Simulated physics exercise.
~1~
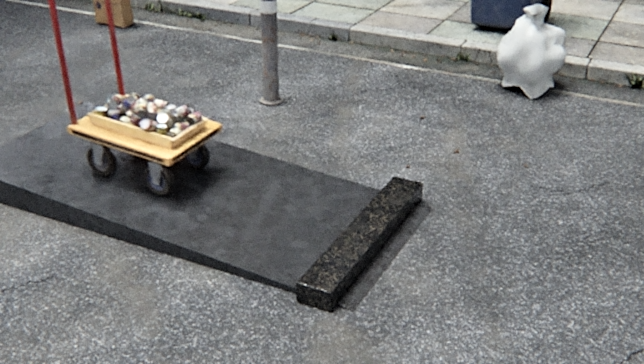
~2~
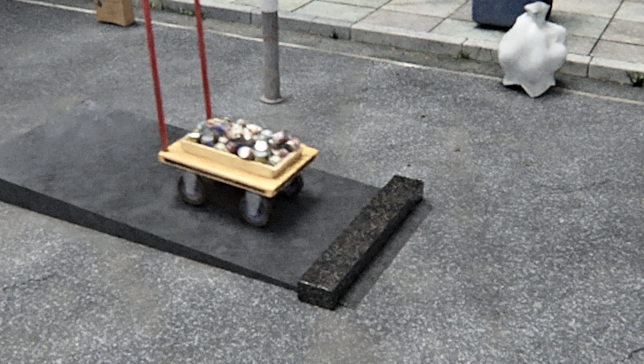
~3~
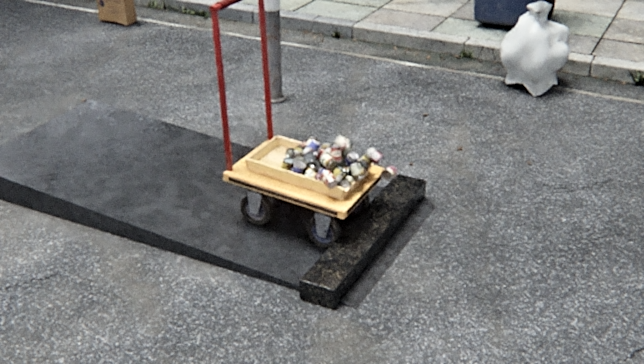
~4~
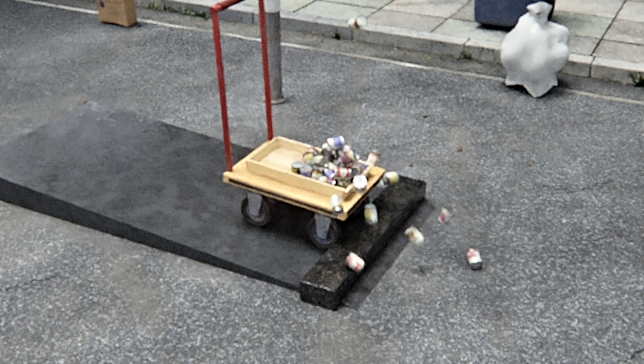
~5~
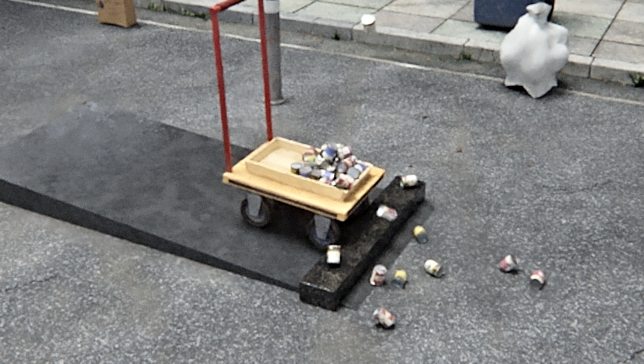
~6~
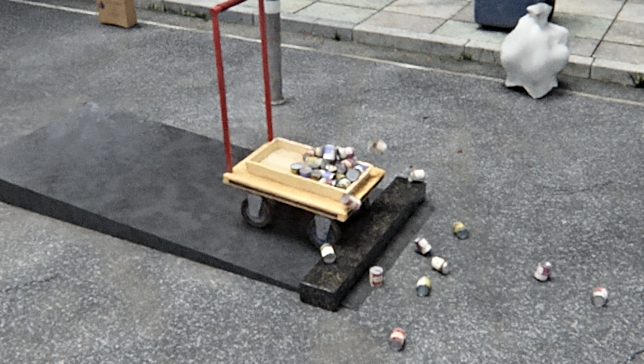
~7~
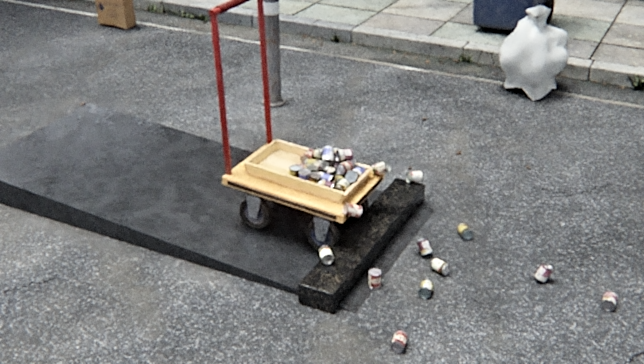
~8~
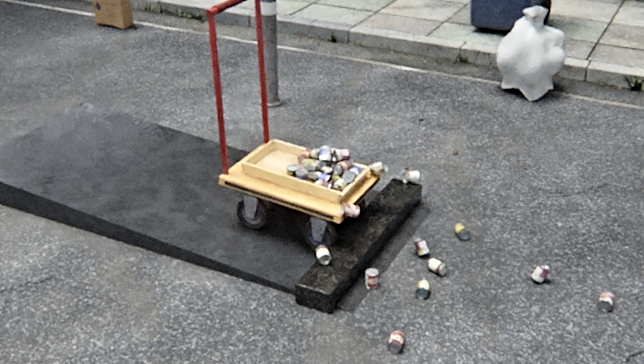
To begin with, a flat wooden cart with a red handle rolls to the right down a low dark ramp, carrying a shallow wooden tray heaped with small tins. It reaches the speckled beam at the foot of the ramp and stops abruptly, its wheels still down. The tins surge towards the front of the tray, and several fly over the edge. They drop onto the beam and the grey pavement beyond, tumbling and rolling farther right. At the end, the cart stands still with many tins bunched in the tray and others scattered around the beam.
